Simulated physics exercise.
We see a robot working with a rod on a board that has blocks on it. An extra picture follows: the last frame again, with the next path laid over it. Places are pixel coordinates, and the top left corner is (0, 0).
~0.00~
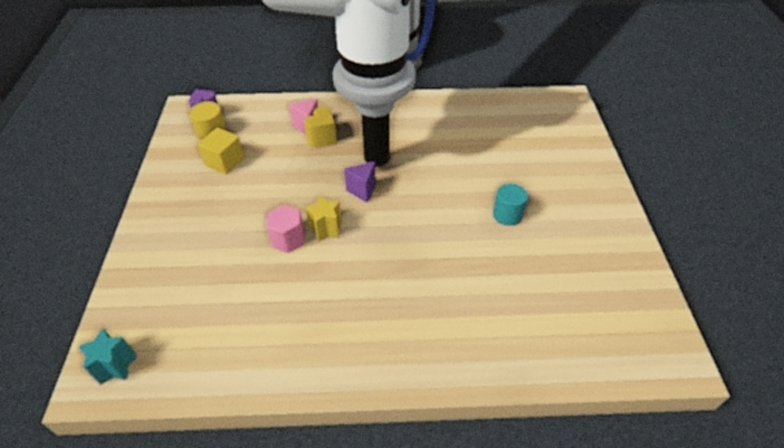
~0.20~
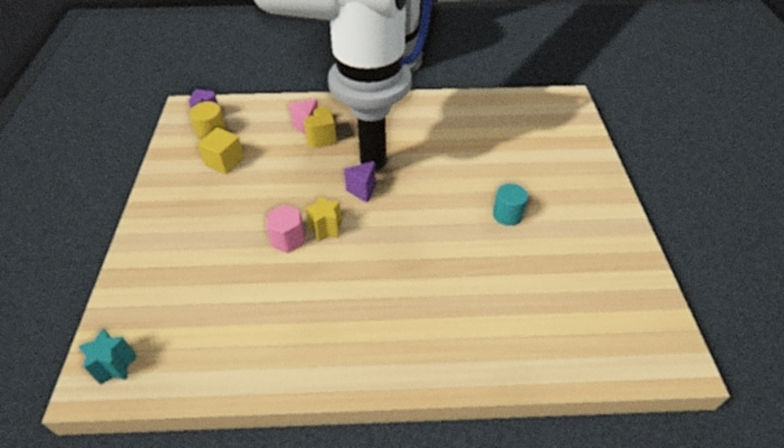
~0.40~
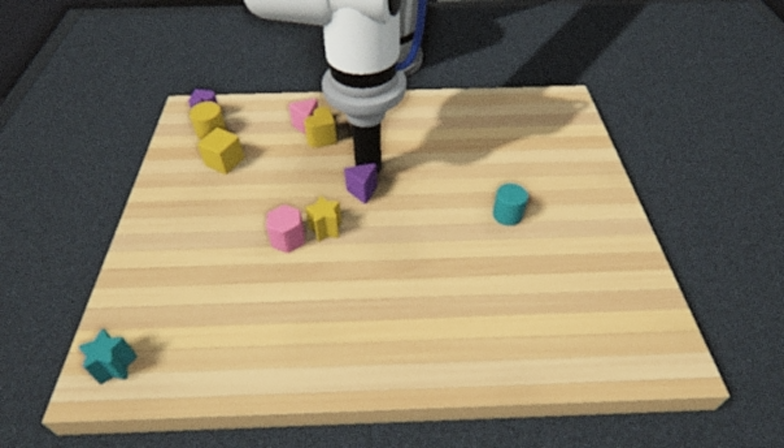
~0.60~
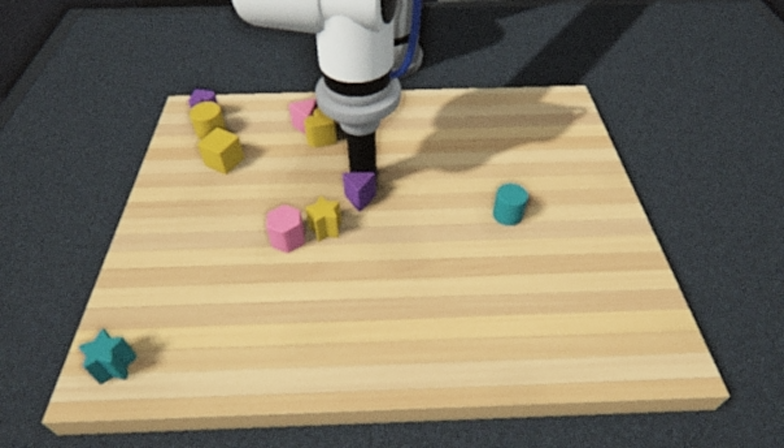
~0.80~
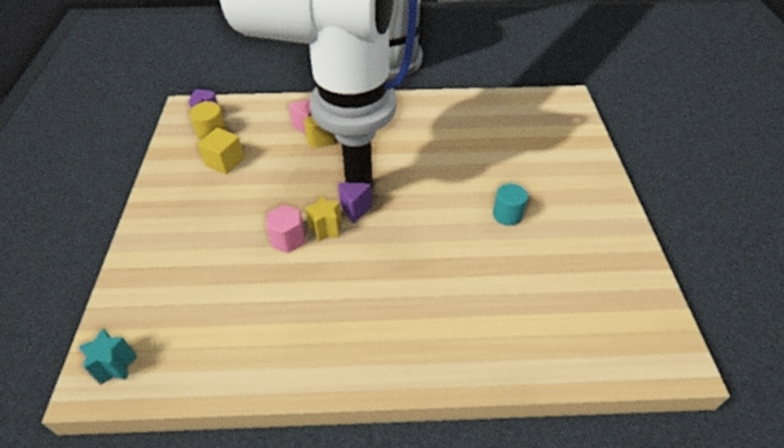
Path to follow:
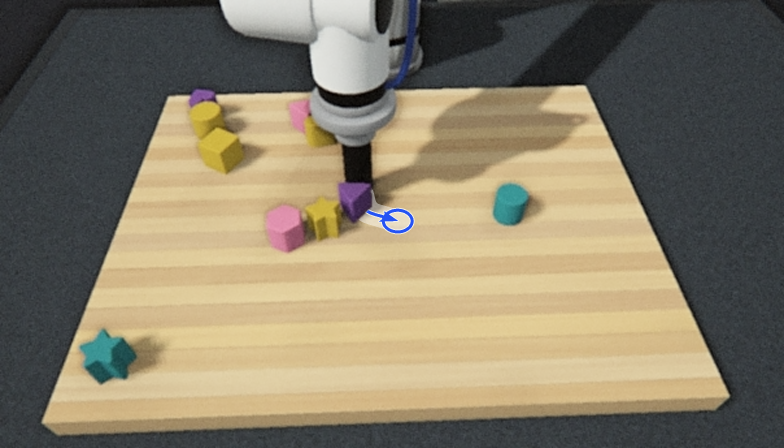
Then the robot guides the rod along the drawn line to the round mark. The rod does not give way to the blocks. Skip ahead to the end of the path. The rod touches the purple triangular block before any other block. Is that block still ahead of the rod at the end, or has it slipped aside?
Slipped off.
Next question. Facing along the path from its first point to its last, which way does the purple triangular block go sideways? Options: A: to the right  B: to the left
A: To the right.
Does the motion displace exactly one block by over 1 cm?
Answer: Yes.
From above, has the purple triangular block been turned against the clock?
Final answer: No.
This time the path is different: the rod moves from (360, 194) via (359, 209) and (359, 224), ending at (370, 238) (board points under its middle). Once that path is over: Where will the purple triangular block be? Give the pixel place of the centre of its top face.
At roughly (344, 226).
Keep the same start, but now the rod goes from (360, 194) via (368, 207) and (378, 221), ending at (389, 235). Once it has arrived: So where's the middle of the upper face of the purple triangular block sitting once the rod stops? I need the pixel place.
The middle of its upper face should be somewhere near (354, 209).
The line goes from (360, 194) through (364, 208) and (379, 216) to (398, 221).
On the path given first. Halfway along, rod (370, 206); purple triangular block (354, 206), turned 35° clockwise.
At the end, rod (398, 214); yellow star-shaped block unmoved; purple triangular block (354, 206), turned 35° clockwise.
